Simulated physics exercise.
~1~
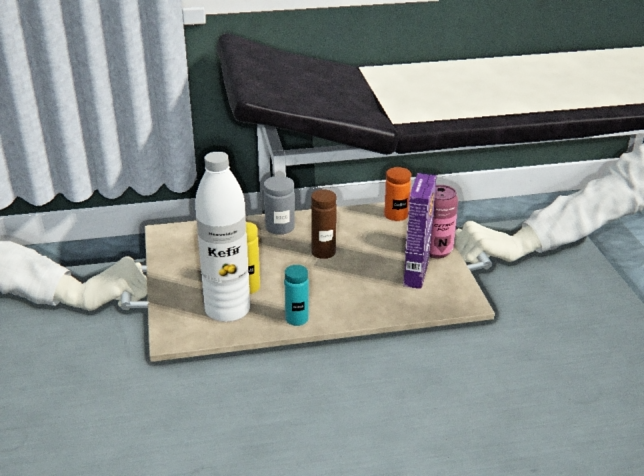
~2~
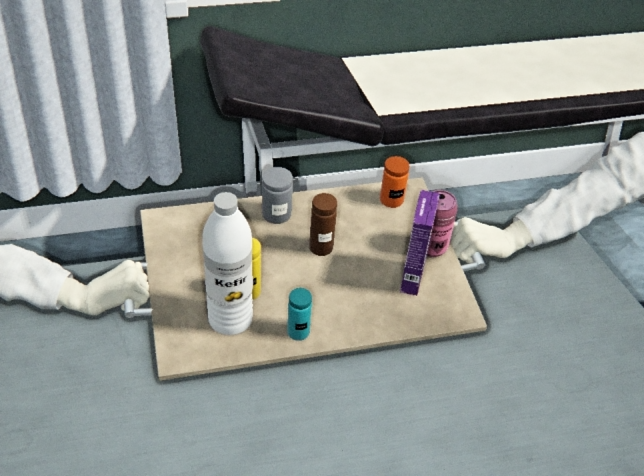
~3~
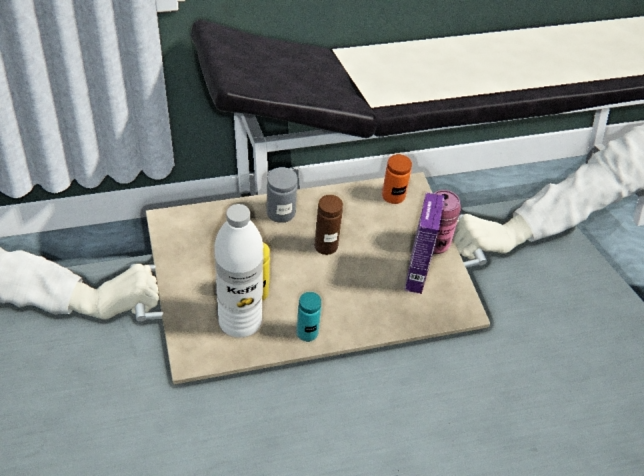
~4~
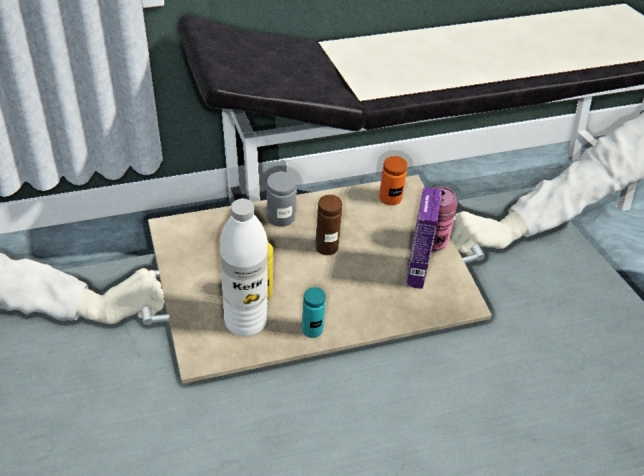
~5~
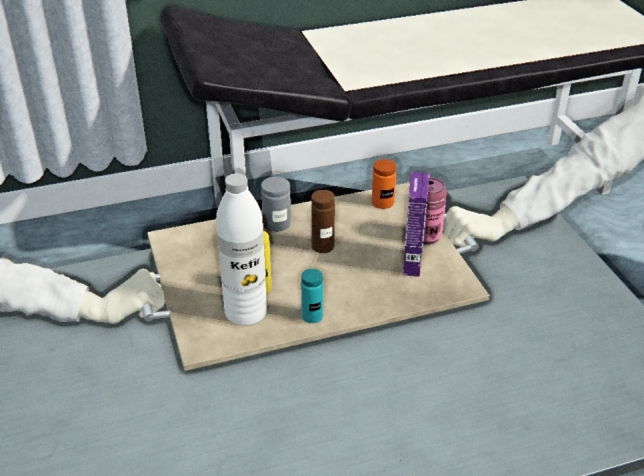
The clip shows two gloved hands holding a rimless tray with a white kefir bottle, a purple packet, a pink can, a grey jar and several coloured shakers; the hands tip its near edge down, then bring it back almost level, with everything still standing in place.
